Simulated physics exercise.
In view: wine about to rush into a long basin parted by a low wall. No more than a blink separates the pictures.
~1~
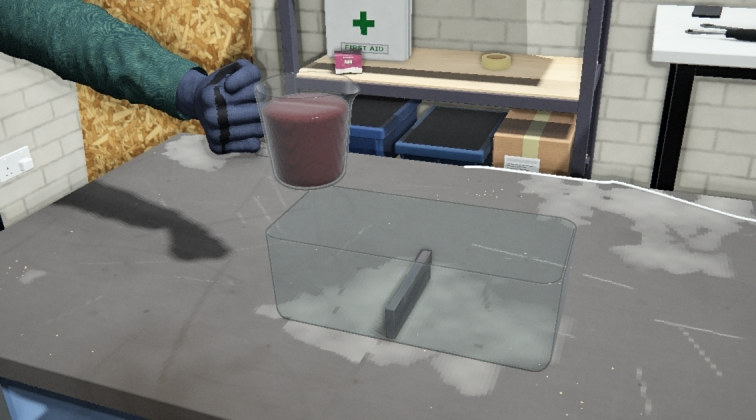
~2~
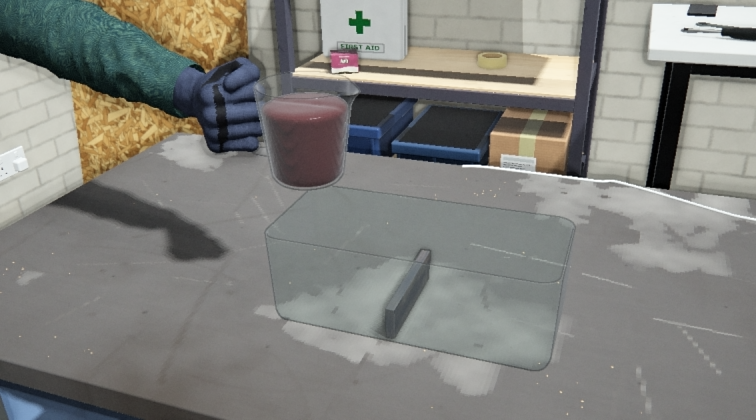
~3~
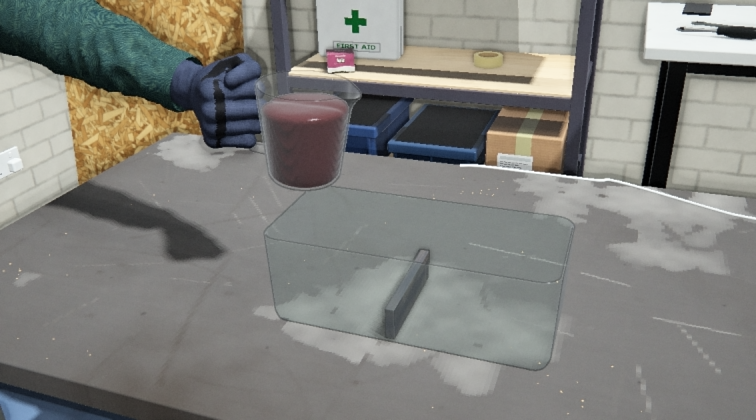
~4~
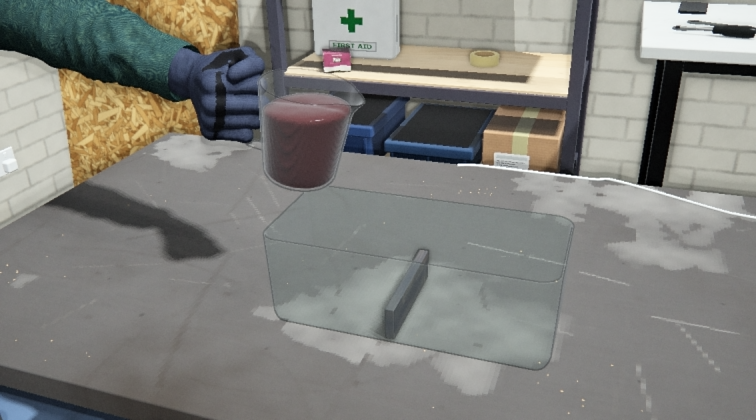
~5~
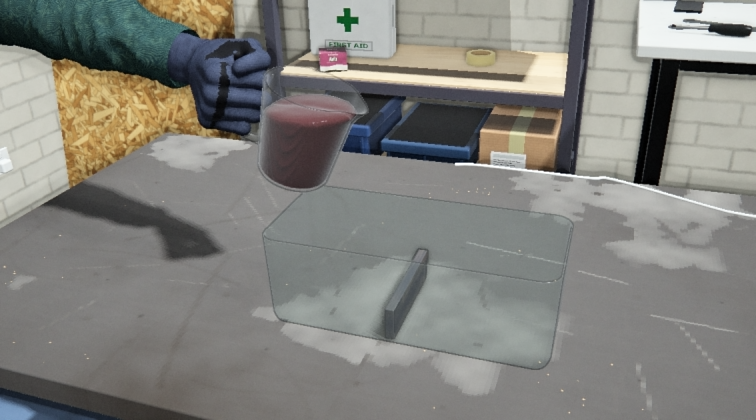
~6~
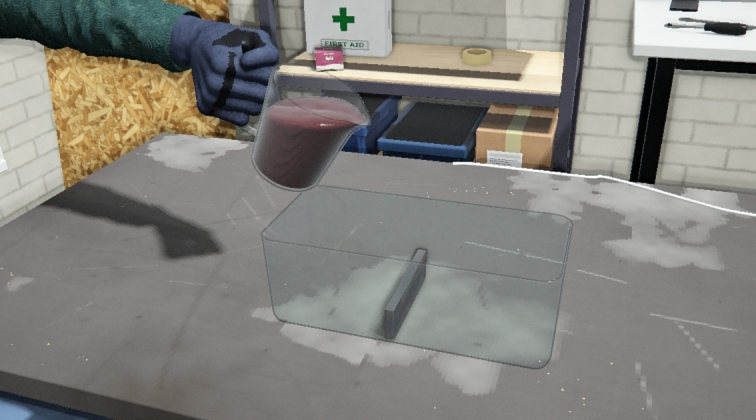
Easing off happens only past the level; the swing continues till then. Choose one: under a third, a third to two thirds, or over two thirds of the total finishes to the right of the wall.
A third to two thirds finishes to the right of the wall.
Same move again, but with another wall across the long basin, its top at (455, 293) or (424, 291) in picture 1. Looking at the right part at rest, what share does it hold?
In order, some 10 and 30 in a hundred.
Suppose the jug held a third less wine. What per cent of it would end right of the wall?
Estimated share: Close to 30 per cent.
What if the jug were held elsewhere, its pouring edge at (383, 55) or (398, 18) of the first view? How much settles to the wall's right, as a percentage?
It comes to 95 % the first time and 95 % the second.
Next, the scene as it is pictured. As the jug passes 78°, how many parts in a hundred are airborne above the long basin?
Roughly 20 percent.
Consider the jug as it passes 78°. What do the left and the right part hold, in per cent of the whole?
About 0 % left and about 15 % right.
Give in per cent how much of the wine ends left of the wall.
Around 40 %.
A moment on, the jug is tipped on its side and 66 per cent is still to pour, 2 is left of the wall and 13 right of it.
Next, the jug is tipped on its side and 18 per cent is still to pour, 20 is left of the wall and 52 right of it.
Then the jug is tipped on its side and 2 per cent is still to pour, 38 is left of the wall and 58 right of it.
Later the jug is tipped on its side and 0 per cent is still to pour, 41 is left of the wall and 59 right of it.
Finally, 41 per cent lies left of the wall, 58 right of it and 0 outside.
